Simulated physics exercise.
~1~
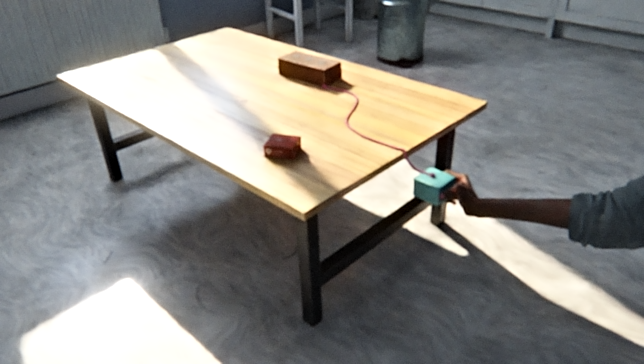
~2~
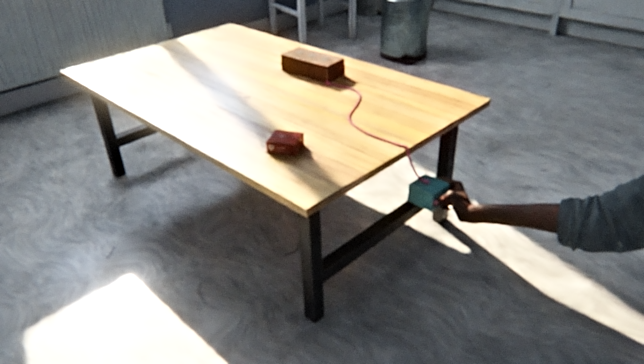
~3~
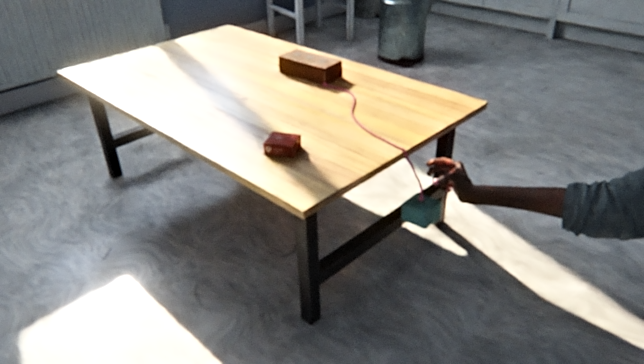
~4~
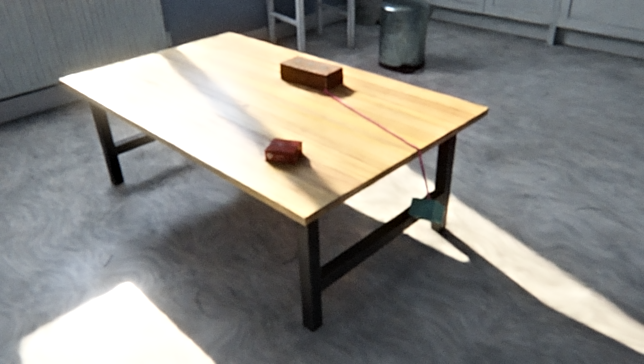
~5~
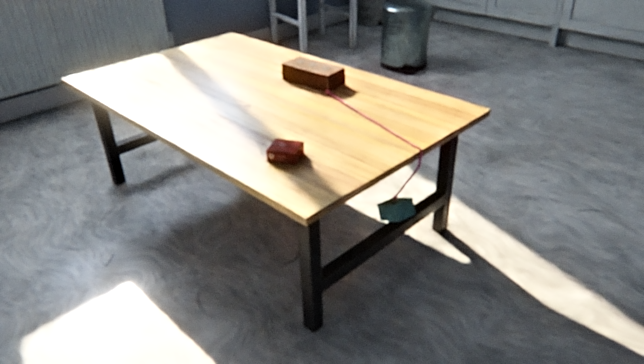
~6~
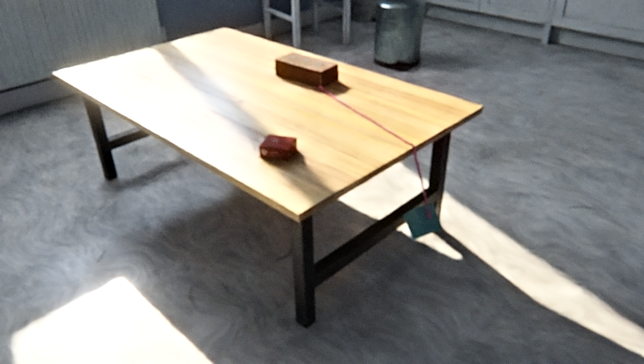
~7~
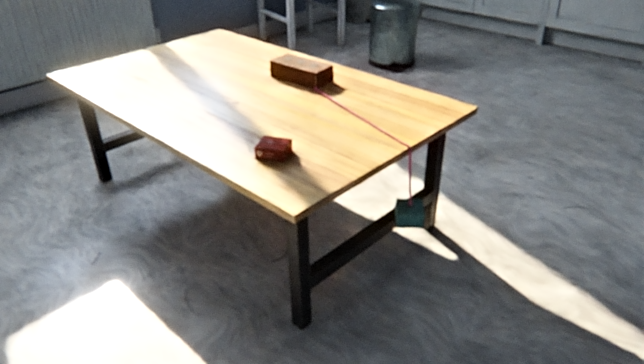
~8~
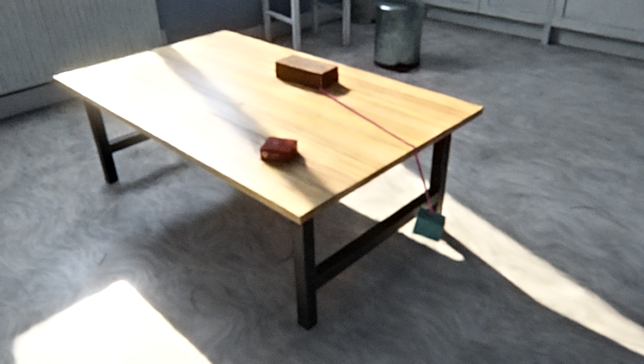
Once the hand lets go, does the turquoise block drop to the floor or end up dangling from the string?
The turquoise block ends up dangling from the string above the floor, and the red box keeps its place on the table.
A hand releases a turquoise block on a string, and it swings beside the table.
